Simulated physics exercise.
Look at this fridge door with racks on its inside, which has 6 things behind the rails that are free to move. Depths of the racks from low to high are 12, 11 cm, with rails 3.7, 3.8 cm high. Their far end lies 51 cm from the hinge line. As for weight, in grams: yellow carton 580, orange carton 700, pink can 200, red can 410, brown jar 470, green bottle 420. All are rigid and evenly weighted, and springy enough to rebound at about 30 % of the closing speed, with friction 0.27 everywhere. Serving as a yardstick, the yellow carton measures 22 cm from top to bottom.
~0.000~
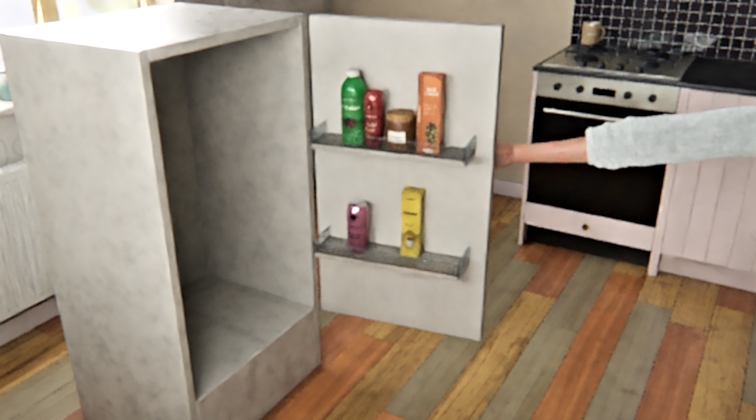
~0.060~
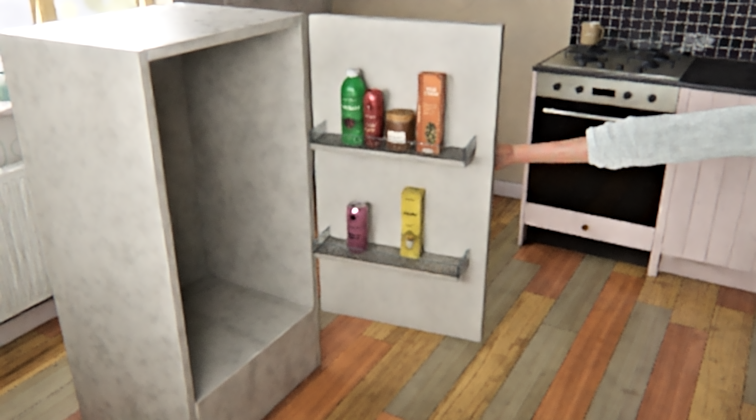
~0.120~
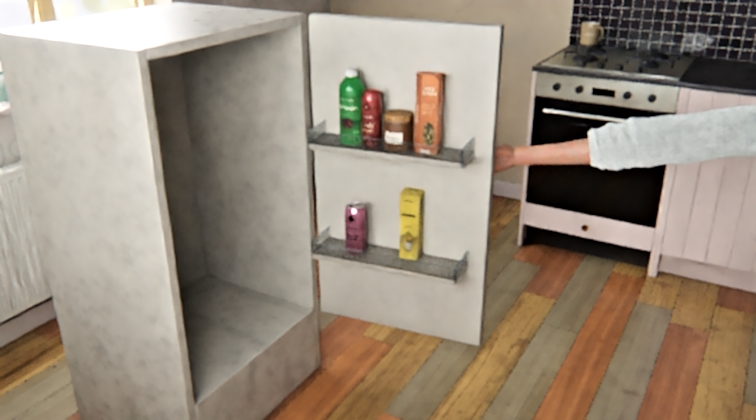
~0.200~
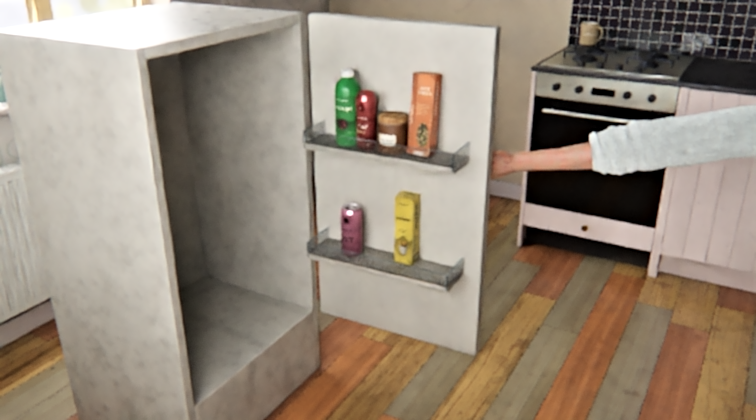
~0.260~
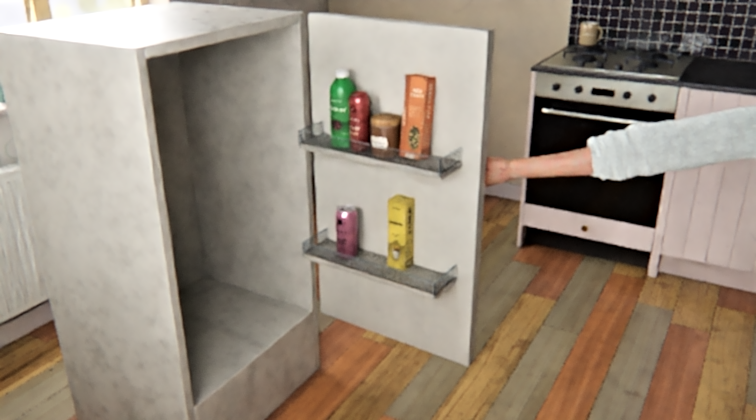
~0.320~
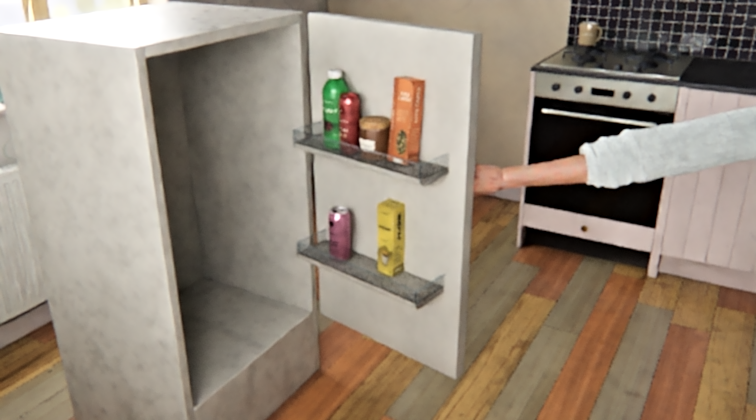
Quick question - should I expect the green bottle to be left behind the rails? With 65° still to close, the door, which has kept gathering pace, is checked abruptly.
Yes, it will be.
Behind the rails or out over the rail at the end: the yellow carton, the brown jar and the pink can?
Afterwards, the yellow carton leaves its support, the brown jar stays on its support, and the pink can stays on its support.
By 0.52 s, door 65° open; orange carton now out over the rail; green bottle tilted 4° near (315, 110); yellow carton tilted 17°.
By 0.82 s, door 65° open; yellow carton now out over the rail; green bottle 2 cm from its spot near (316, 110); red can tilted 24°.
By 1.02 s, door 65° open; green bottle 2 cm from its spot near (316, 110); red can tilted 24°; pink can 2 cm from its spot.
When it is over (1.2 s), out over the rail, yellow carton and orange carton; the other 4 within 5 cm of the start. In the last view, green bottle near (316, 110).
